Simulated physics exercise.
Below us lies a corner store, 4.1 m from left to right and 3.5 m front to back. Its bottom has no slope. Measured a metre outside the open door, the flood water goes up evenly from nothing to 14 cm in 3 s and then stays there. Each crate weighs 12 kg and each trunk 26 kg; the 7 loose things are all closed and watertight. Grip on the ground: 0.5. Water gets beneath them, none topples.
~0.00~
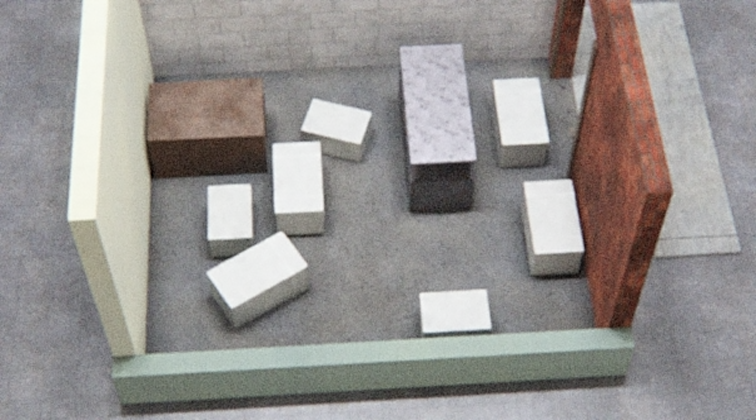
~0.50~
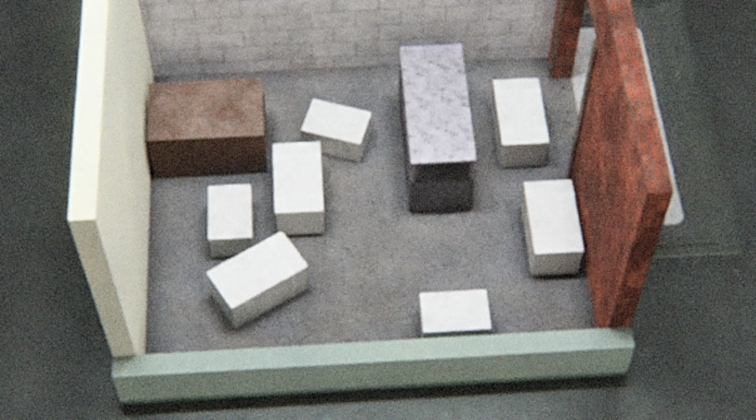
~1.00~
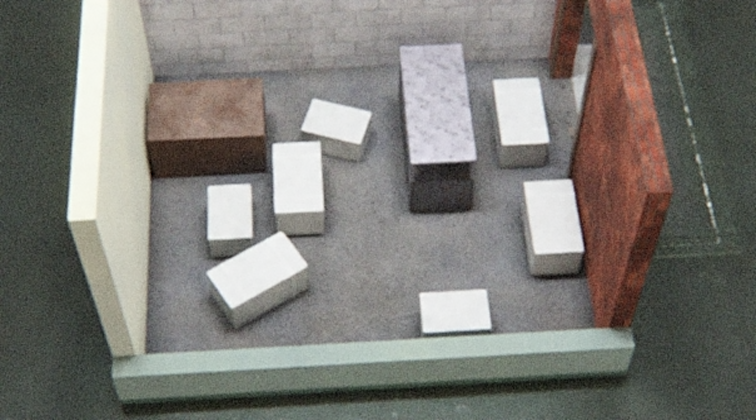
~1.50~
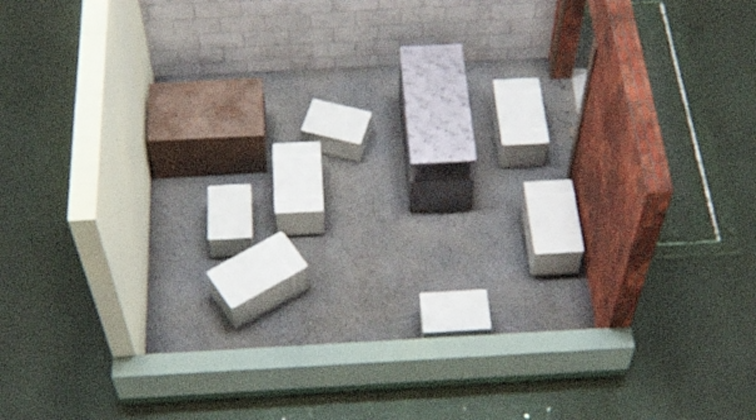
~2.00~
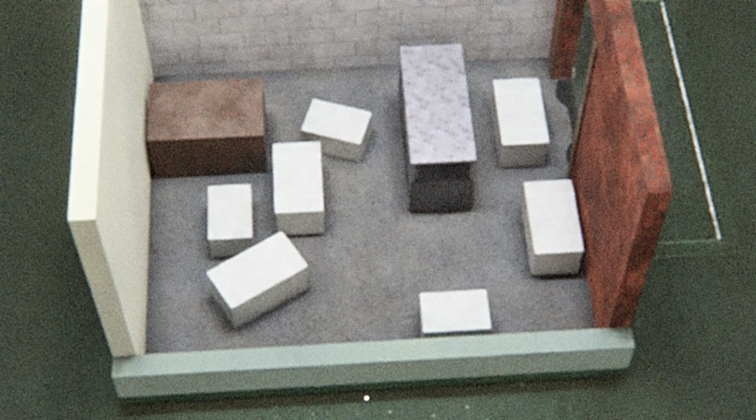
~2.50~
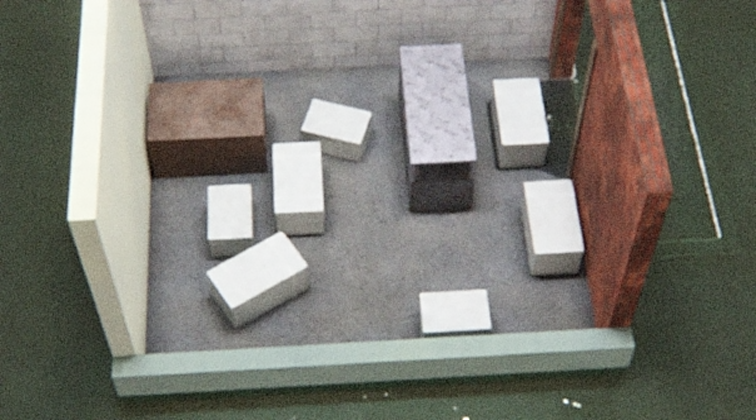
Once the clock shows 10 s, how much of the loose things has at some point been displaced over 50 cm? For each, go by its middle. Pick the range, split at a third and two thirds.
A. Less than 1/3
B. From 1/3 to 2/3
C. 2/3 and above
A, less than 1/3.
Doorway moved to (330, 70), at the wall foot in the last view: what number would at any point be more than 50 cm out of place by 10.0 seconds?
In that case 2 of them.
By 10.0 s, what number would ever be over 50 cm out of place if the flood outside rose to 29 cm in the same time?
Then 6 of them.
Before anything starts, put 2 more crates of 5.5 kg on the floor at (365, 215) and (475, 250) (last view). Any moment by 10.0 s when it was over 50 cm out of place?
Well, the first one stays under the mark, and the second tops the mark.
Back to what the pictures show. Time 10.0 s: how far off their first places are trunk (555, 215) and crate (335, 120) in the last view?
Net displacement, in order: 10 cm; 0 cm.
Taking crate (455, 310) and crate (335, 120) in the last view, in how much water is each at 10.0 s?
Some 5 cm at the first, some 4 cm at the second.
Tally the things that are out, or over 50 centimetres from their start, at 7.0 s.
By that time the total stands at 0.
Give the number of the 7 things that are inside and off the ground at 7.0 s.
Answer: 1.
After 3.5 s 0 of 7 are over 50 cm from their spots; 0 afloat.
After 4.5 s 0 of 7 are over 50 cm from their spots; 0 afloat.
After 7.0 s 0 of 7 are over 50 cm from their spots; 1 afloat.
After 10.0 s 0 of 7 are over 50 cm from their spots, and 0 have been at some point; 1 afloat.
